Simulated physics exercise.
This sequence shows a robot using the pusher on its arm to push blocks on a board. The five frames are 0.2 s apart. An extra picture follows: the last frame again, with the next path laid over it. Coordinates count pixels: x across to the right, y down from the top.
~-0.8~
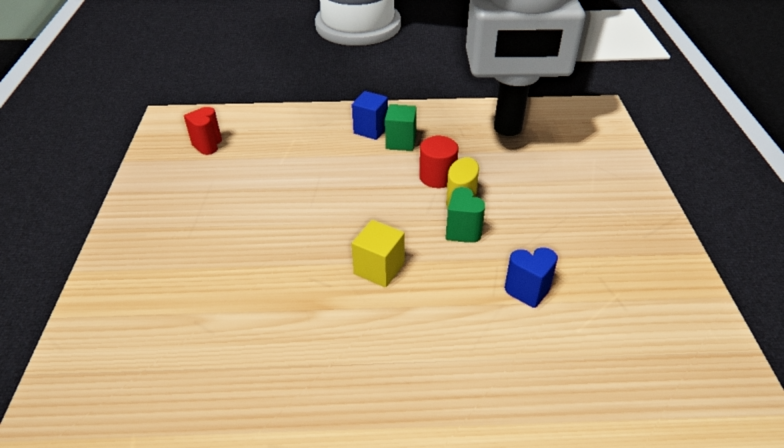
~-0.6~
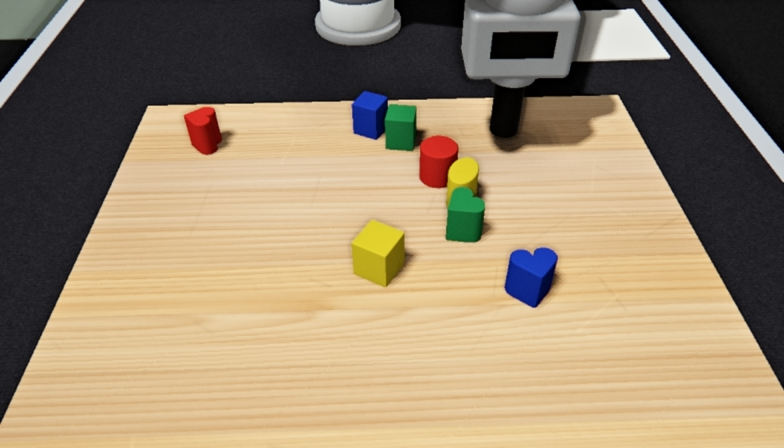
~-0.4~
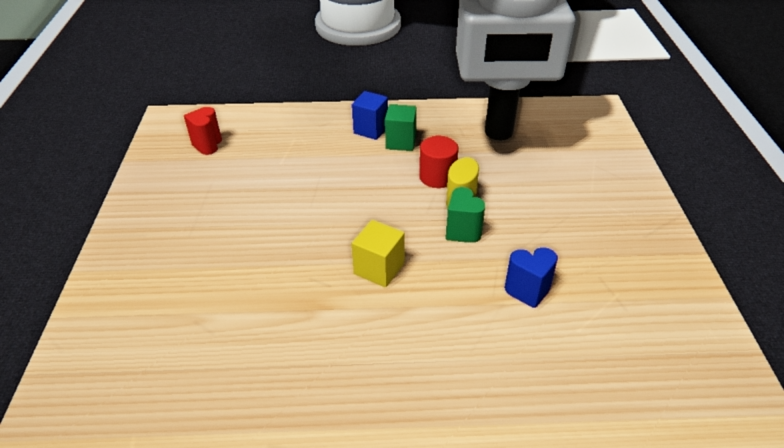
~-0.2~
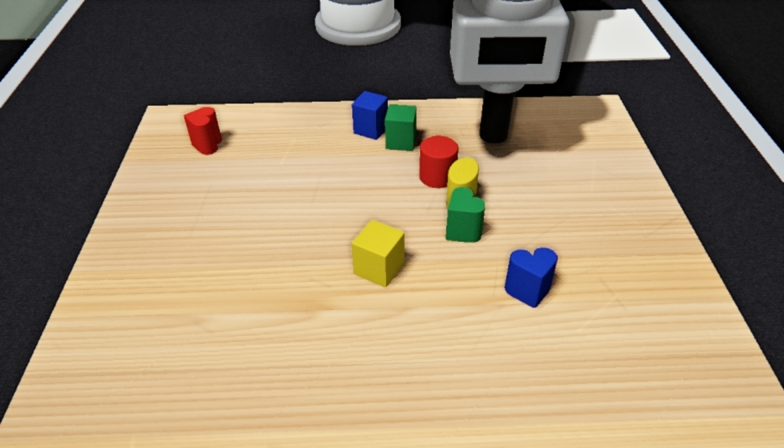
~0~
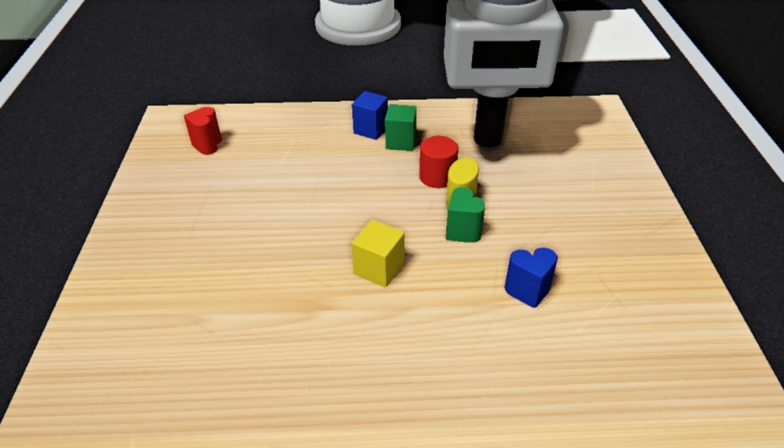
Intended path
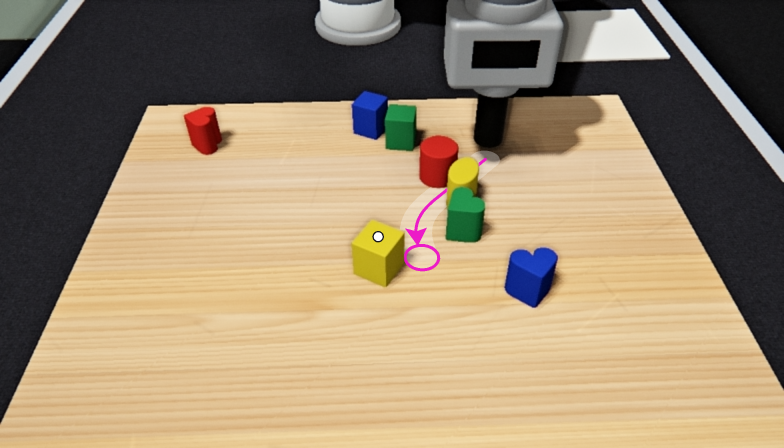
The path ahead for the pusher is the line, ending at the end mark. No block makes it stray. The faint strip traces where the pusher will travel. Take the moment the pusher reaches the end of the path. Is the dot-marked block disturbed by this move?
Answer: Unmoved.
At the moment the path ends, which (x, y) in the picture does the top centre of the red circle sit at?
Somewhere near (406, 157).
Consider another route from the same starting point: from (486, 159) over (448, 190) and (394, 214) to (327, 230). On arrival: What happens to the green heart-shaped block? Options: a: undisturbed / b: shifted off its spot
b (shifted off its spot)
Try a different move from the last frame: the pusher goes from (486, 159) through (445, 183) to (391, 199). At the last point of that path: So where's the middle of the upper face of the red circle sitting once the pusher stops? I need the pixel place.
The spot you're after is about (363, 154) in the image.
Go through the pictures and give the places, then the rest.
The first frame shows pusher tip (508, 128); block tops, yellow square (378, 237); red circle (439, 146); yellow elliptical block (464, 169); green heart-shaped block (465, 200).
The second frame shows pusher (504, 130); blocks unchanged.
The third frame shows pusher (499, 133); blocks unchanged.
The fourth frame shows pusher (493, 136); blocks unchanged.
The fifth frame shows pusher (488, 140); yellow square (378, 237); red circle (439, 146); yellow elliptical block (464, 169); green heart-shaped block (465, 200).
Path on the board, from (486, 159) over (453, 185) and (421, 215) to (422, 257); the dot is on the yellow square.
The first path, step by step. One third of the way, pusher (454, 166); red circle (420, 151); yellow elliptical block (461, 177); green heart-shaped block (465, 204).
Two thirds of the way, pusher (421, 196); red circle (406, 157); yellow elliptical block (460, 183); green heart-shaped block (466, 210), turned 20° anticlockwise.
At the end, pusher (423, 237); yellow square in place; red circle (406, 157); yellow elliptical block (460, 183); green heart-shaped block (466, 210), turned 20° anticlockwise.
